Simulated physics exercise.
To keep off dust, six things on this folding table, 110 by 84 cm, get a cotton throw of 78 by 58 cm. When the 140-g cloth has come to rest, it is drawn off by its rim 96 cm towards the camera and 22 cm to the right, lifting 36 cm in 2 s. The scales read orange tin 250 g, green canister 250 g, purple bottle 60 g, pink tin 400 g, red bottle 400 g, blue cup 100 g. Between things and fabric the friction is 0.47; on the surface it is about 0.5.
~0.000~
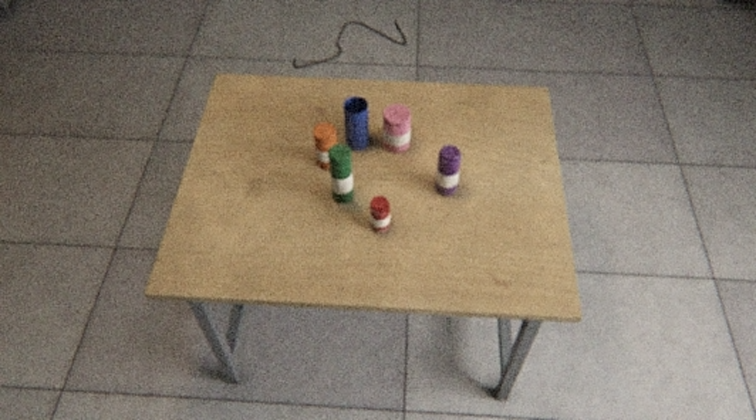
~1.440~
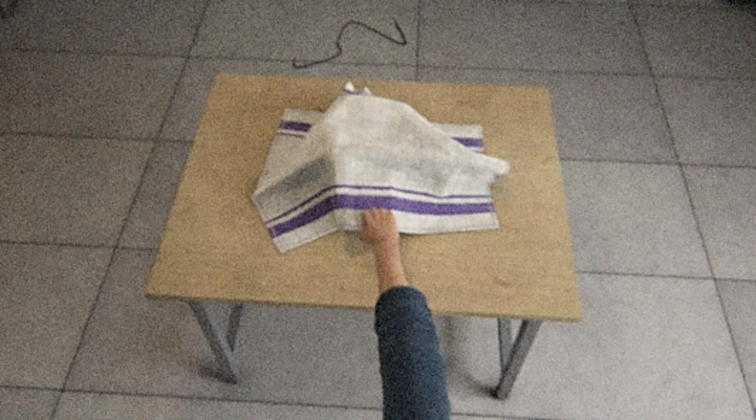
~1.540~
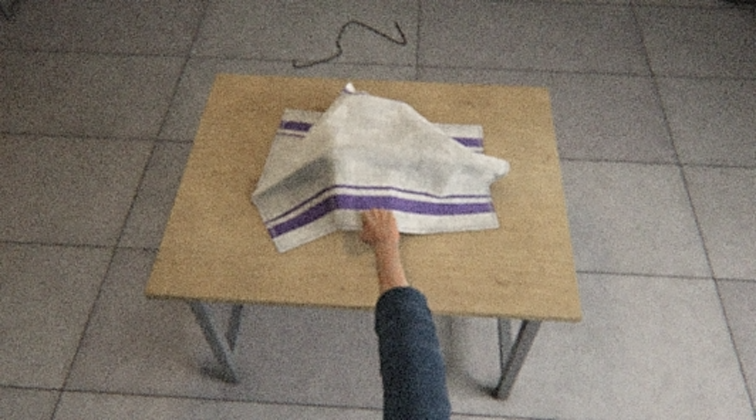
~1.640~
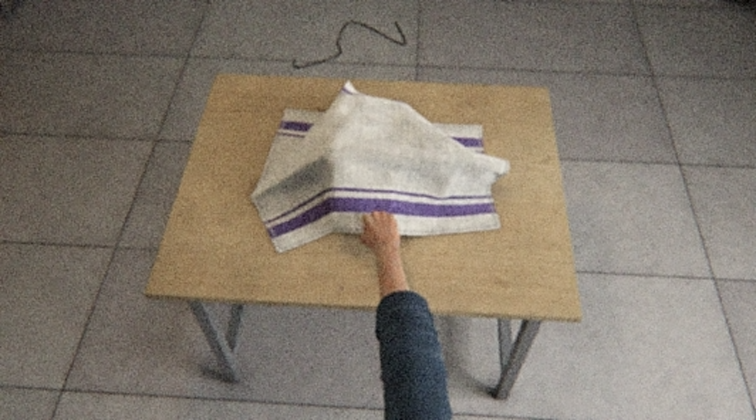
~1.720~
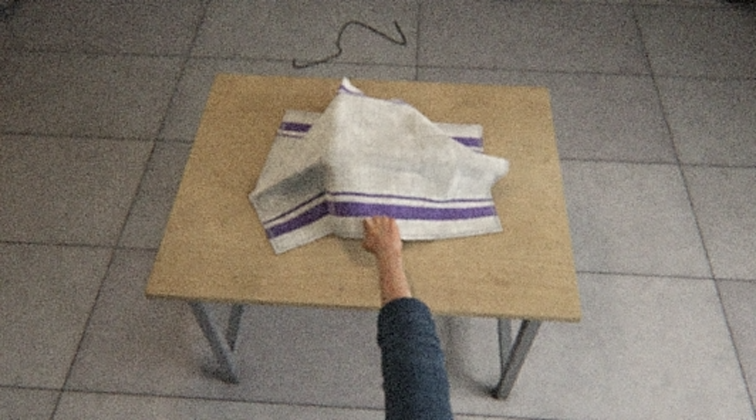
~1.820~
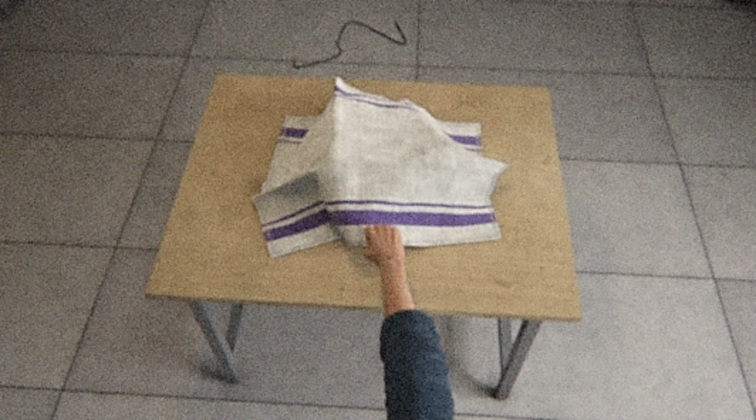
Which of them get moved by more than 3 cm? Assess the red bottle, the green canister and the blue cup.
Red bottle: Not moved; green canister: Moved; blue cup: Not moved.
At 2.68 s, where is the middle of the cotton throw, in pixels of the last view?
It sits near (397, 351) in pixels.
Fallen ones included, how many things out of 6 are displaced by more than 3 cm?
It adds up to 2.
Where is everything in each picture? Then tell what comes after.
Blue cup (356, 105), 16 cm tall; red bottle (380, 202), 10 cm tall; purple bottle (451, 152), 15 cm tall; green canister (339, 151), 19 cm tall; pink tin (397, 113), 13 cm tall; orange tin (325, 131), 13 cm tall, in the first picture.
Cotton throw corners (280, 253) (286, 109) (481, 126) (498, 228); grip (367, 229), in the second picture.
Cotton throw corners (280, 253) (286, 109); grip (367, 230), in the third picture.
Cotton throw corners (279, 254) (286, 109); grip (368, 233), in the fourth picture.
Cotton throw corners (277, 254) (287, 110); grip (369, 237), in the fifth picture.
Cotton throw corners (272, 258) (287, 116) (479, 125) (501, 239); grip (371, 246), in the sixth picture.
After 2.2 s, middle of the cotton throw at (378, 220); green canister on its side, 13 cm off its start, purple bottle on its side, 11 cm off its start.
After 2.7 s, middle of the cotton throw at (397, 351); green canister on its side, 18 cm off its start, purple bottle on its side, 13 cm off its start.
After 3.1 s, middle of the cotton throw at a place out of view; green canister on its side, 23 cm off its start at (306, 254), purple bottle on its side, 20 cm off its start at (490, 229).
After 3.5 s, middle of the cotton throw at a place out of view; green canister on its side, 29 cm off its start, purple bottle on its side, 27 cm off its start.
After 4.3 s, middle of the cotton throw at a place out of view; green canister over the edge, blue cup 0 cm off its start at (356, 105), red bottle 0 cm off its start at (380, 202), purple bottle on its side, 41 cm off its start at (576, 260).
